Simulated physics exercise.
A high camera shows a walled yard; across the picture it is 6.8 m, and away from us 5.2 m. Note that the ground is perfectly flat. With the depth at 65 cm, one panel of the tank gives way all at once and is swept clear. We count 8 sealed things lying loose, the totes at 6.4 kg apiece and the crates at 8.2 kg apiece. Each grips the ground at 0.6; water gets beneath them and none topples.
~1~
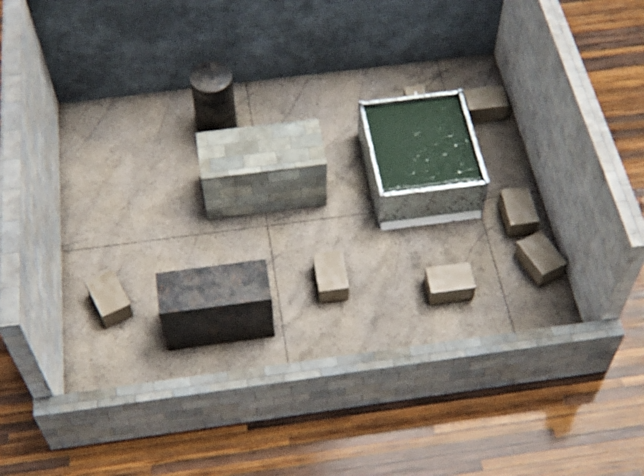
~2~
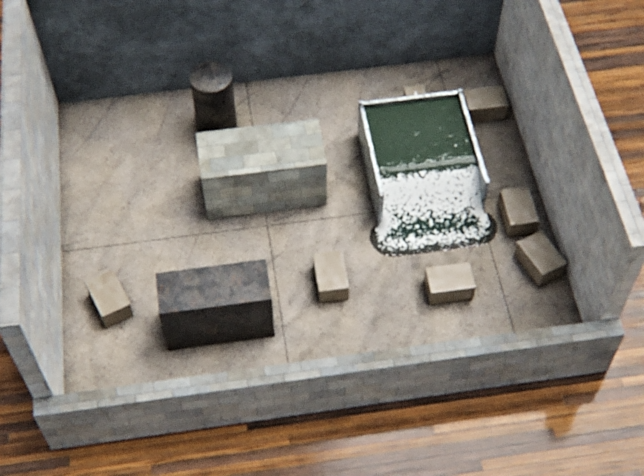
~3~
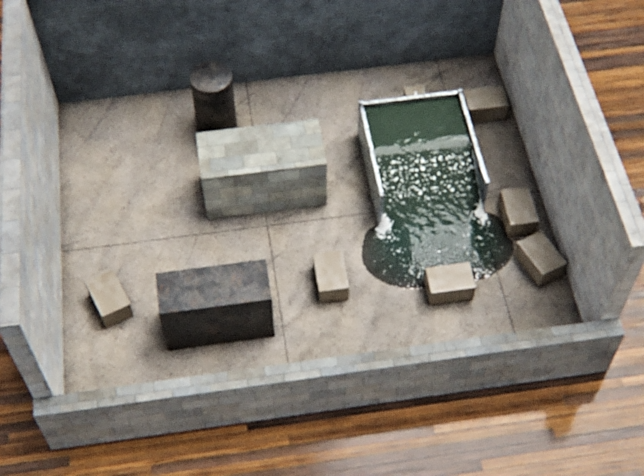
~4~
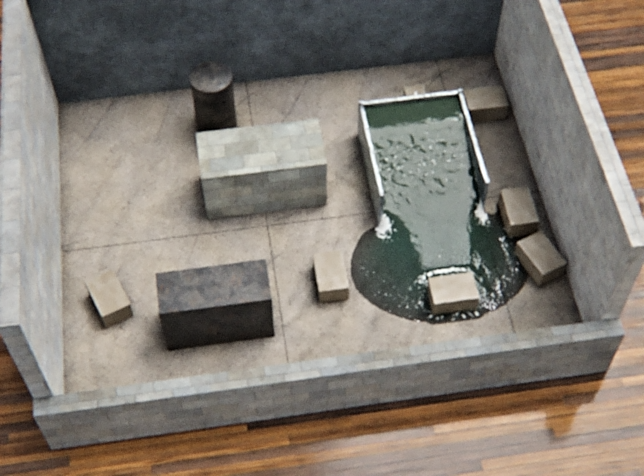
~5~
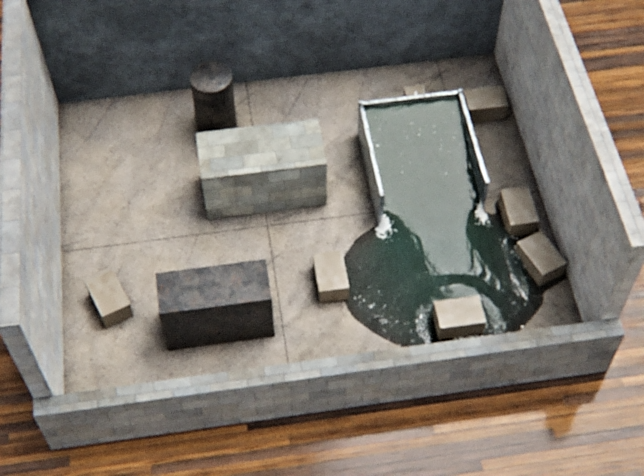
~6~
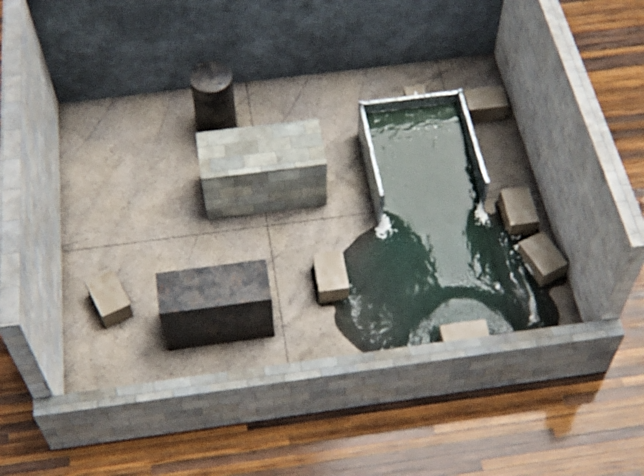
At first, dark green water fills a raised tank in a walled yard scattered with blocks. The tank's near side opens and white, foaming water pours onto the floor, spreading outward in a dark pool around nearby crates. One crate in its path slides toward the low front wall while the others barely move.
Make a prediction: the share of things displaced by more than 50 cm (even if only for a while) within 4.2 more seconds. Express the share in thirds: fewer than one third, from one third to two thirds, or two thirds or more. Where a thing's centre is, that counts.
Two thirds or more.
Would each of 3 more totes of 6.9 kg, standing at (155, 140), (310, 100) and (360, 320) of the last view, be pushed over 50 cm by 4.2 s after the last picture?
Reading them off in order: Not beyond, not beyond, clears the mark.
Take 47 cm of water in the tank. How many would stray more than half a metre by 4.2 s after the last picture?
The count would be 5.
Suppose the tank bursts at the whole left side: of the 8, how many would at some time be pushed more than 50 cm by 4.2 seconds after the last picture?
Result: 3.
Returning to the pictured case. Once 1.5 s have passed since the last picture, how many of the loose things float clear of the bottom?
I get 1.
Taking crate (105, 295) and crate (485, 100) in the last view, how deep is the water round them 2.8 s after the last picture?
Some 1 cm at the first, some 6 cm at the second.
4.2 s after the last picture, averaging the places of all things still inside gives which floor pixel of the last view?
I'd put it close to (361, 181) in the last view.
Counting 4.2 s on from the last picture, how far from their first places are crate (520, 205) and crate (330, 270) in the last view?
Shifts in order: 250 cm; 100 cm.
Then, 0.4 s after the last picture 1 of 8 are over 50 cm from their spots; 1 afloat.
Then, 1.5 s after the last picture 1 of 8 are over 50 cm from their spots; 1 afloat.
Then, 2.8 s after the last picture 3 of 8 are over 50 cm from their spots; 3 afloat.
Then, 4.2 s after the last picture 6 of 8 are over 50 cm from their spots, and 6 have been at some point; 5 afloat.
